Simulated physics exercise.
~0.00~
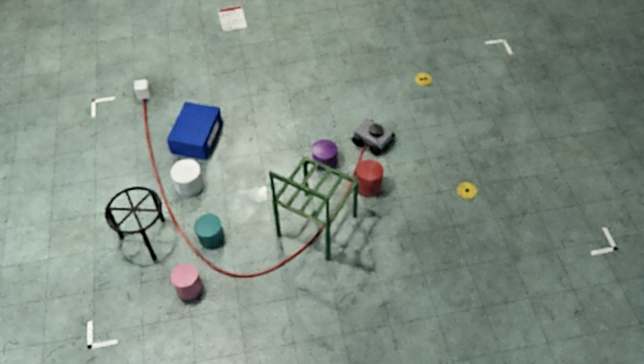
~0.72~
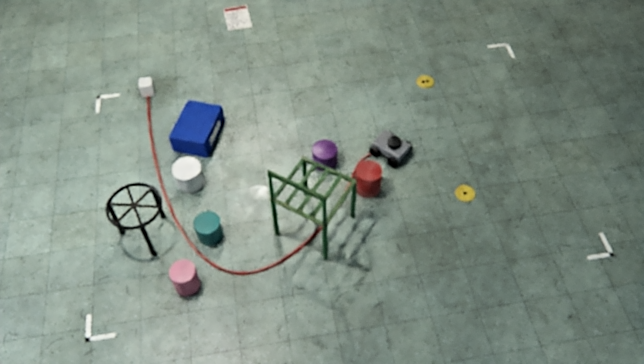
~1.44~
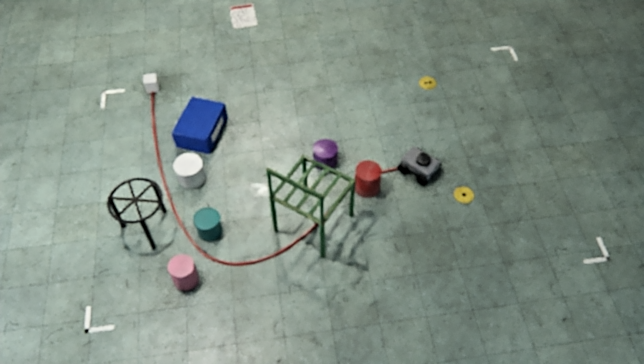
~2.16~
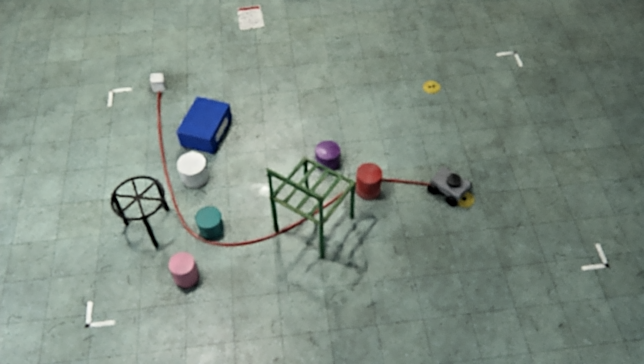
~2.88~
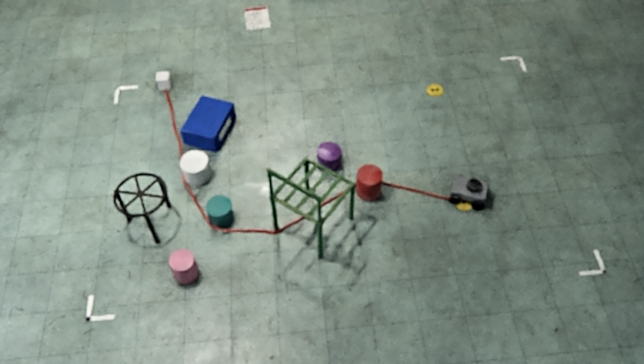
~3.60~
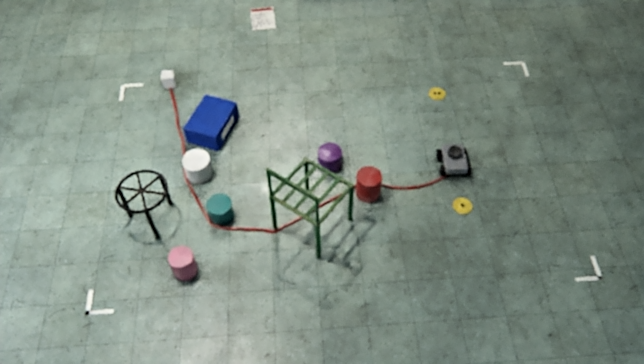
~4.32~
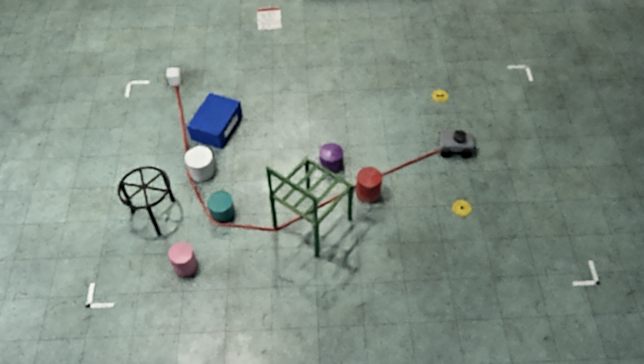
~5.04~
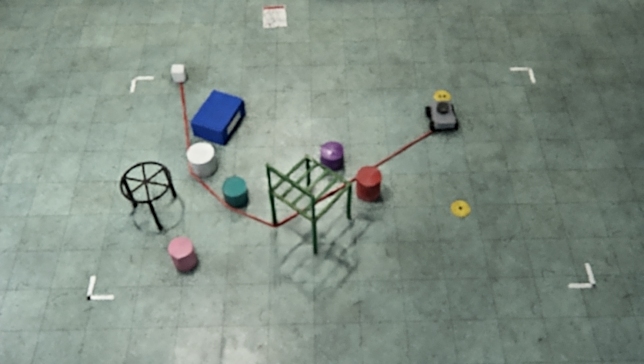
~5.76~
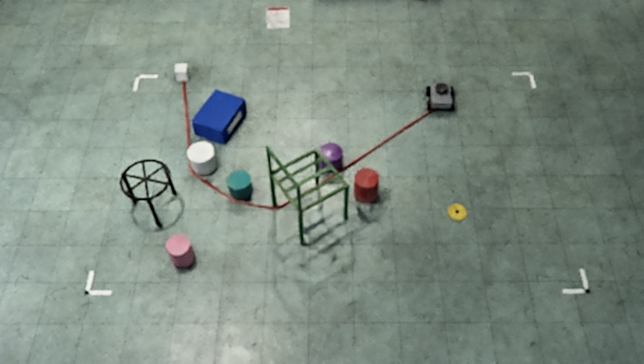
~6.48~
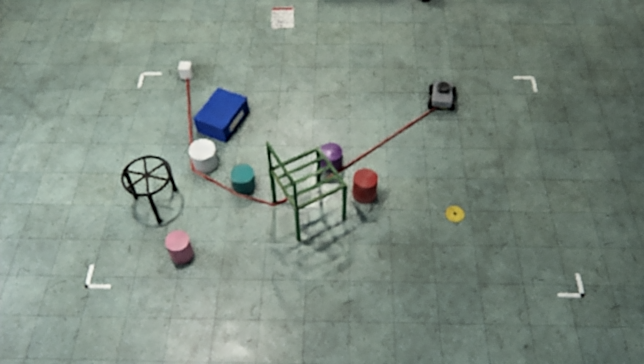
A small cart towing a red lead drives down and right past the red tub to one yellow mark, then turns up to the other and stops, while the tightening lead drags the teal bucket right and up and finally shifts the green chair slightly.
